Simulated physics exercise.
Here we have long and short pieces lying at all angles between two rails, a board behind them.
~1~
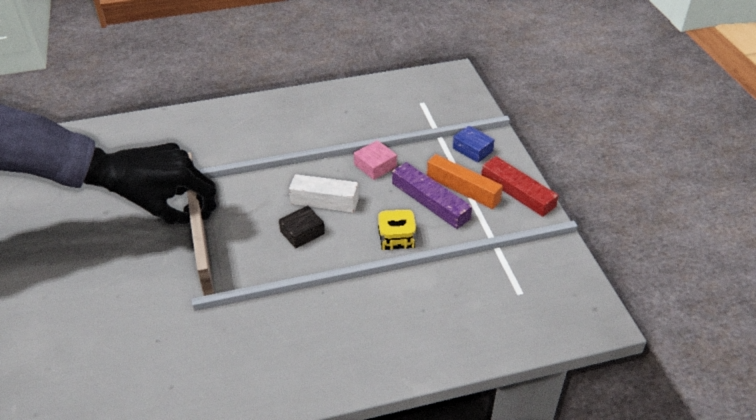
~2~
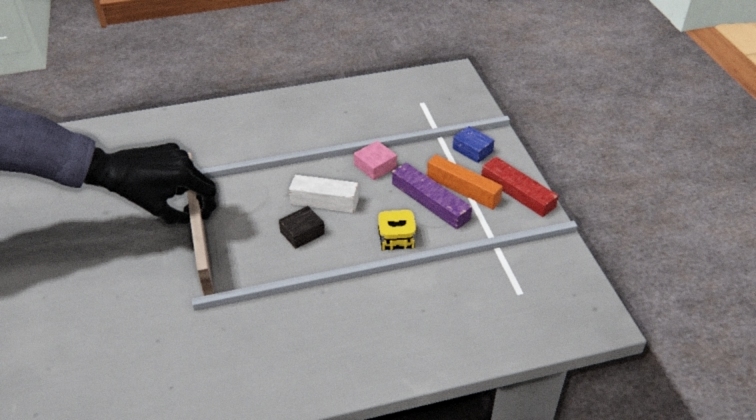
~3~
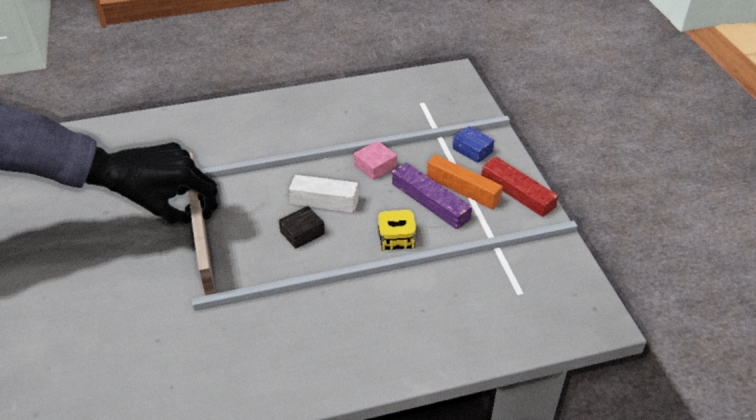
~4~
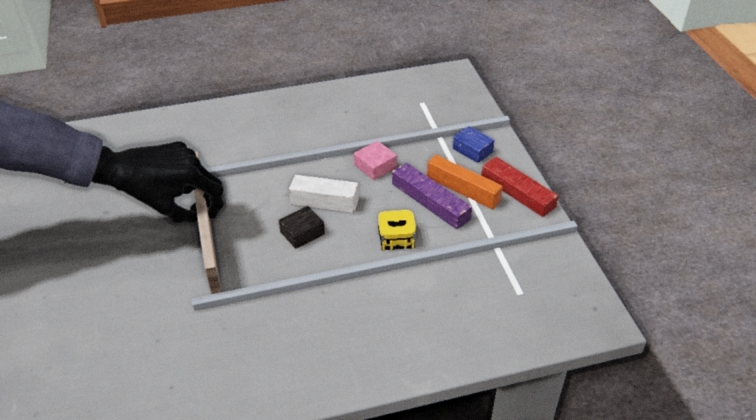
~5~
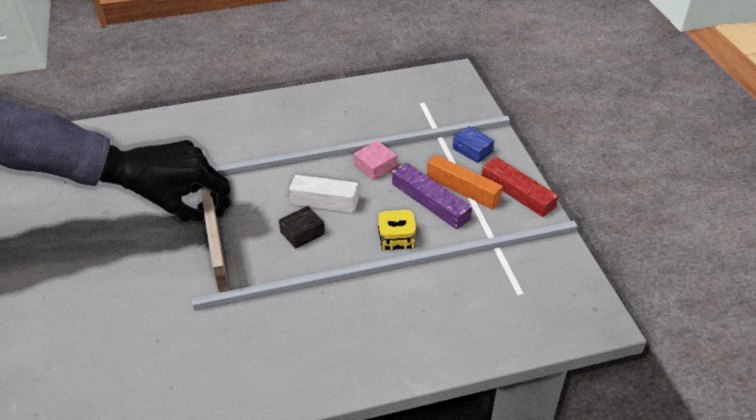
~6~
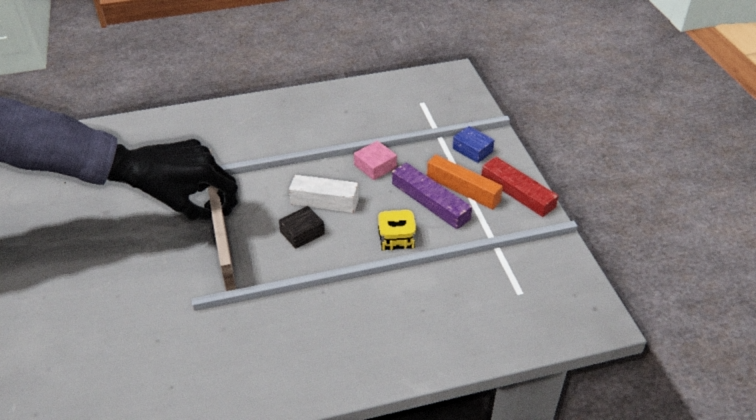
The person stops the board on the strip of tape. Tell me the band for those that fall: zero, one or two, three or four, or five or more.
The number that fall off is one or two.
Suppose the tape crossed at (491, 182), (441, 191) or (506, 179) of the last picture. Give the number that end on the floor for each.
The counts: 4, 1 and 4.
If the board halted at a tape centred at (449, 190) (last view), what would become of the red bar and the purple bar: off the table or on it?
The red bar is lost; the purple bar is kept.
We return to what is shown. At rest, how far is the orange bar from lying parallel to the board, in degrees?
Near 40 degrees.
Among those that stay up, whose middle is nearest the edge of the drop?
The orange bar.
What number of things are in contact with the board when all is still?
The number is 4.
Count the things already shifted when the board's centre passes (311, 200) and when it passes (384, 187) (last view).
First 2, then 6.
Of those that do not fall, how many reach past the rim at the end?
It comes to 3.
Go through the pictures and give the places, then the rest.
The first picture shows red bar (519, 186); blue block (473, 144); orange bar (464, 181); board (197, 222); tape (465, 186).
The second picture shows blue block (473, 144); board (197, 222).
The third picture shows orange bar (464, 181); pink block (376, 160).
The fourth picture shows red bar (519, 186); purple bar (431, 195).
The fifth picture shows blue block (473, 144); white bar (324, 194).
The sixth picture shows red bar (519, 186); blue block (473, 144); orange bar (464, 181); board (218, 218); tape (465, 186).
Early on, none off yet; red bar at rest near (519, 186); blue block at rest near (473, 144); orange bar at rest near (464, 181).
Finally, the number that fall off is one or two; lost, red bar.
